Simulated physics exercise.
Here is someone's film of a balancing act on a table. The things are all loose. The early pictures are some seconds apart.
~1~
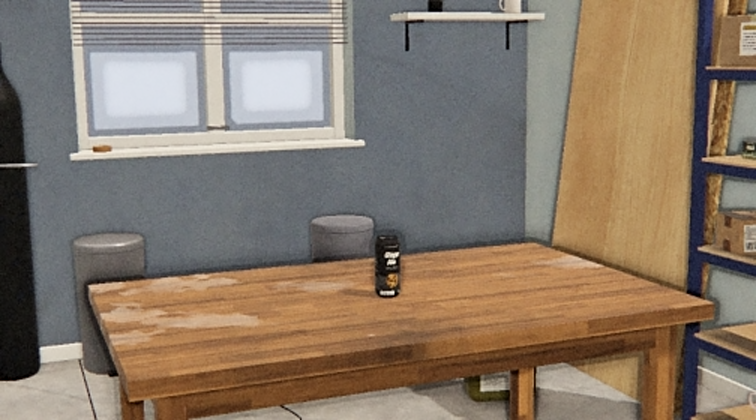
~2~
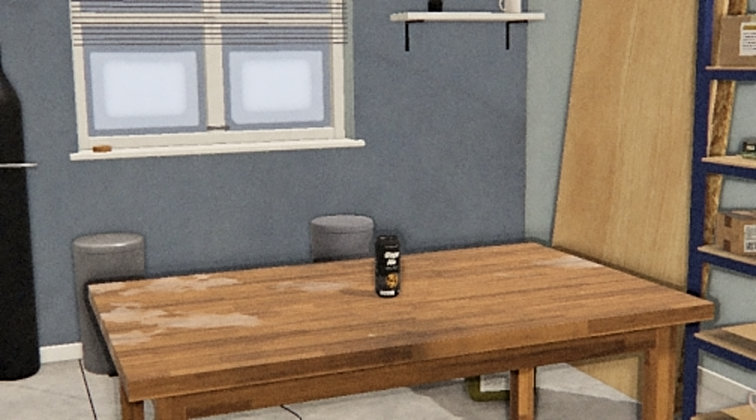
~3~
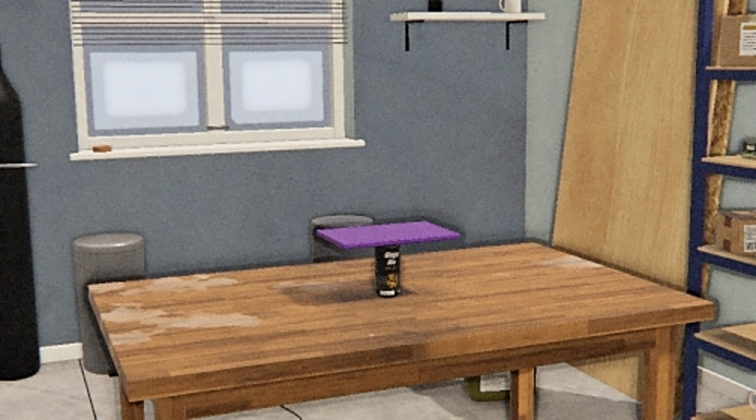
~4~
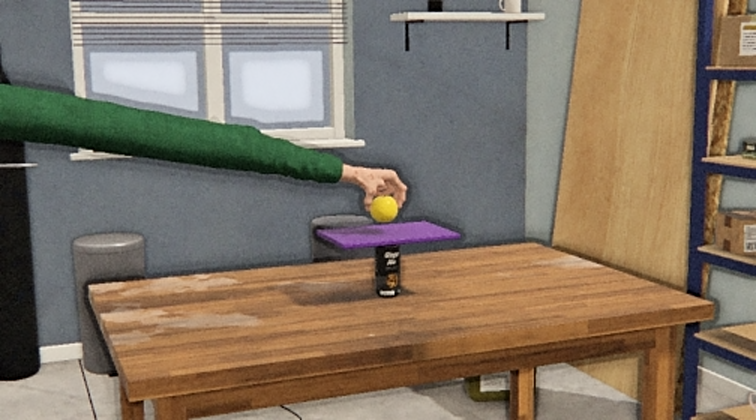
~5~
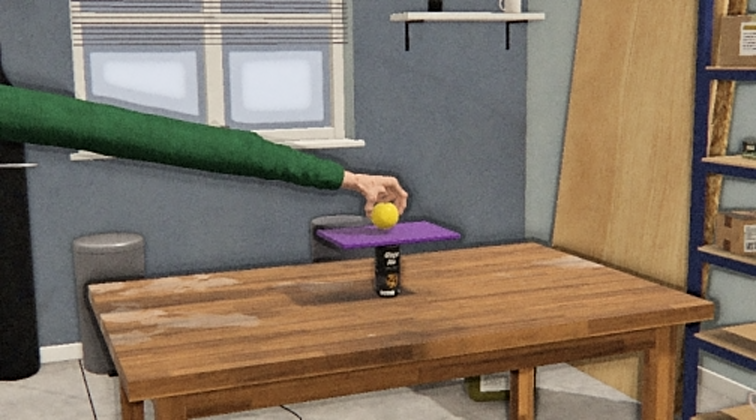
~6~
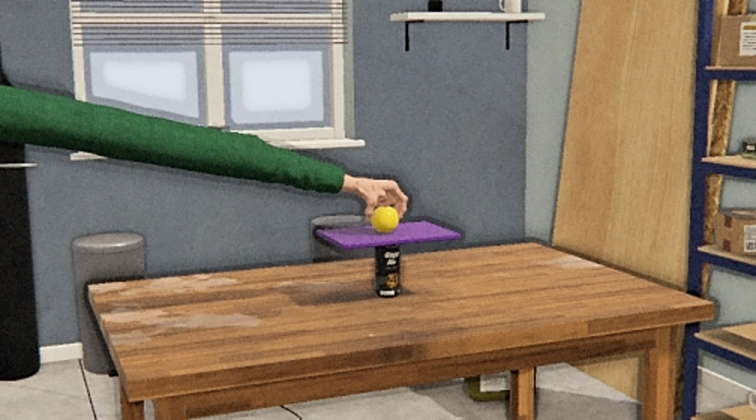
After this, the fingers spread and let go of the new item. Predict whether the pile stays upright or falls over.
The stack will stay as built.
Then, 0.30 s after the last picture, nothing has stirred.
Then, 0.70 s after the last picture, yellow apple resting near (385, 220).
At rest, all 3 in place. Seen from the same camera at the end, yellow apple near (385, 220). The stack keeps its balance.
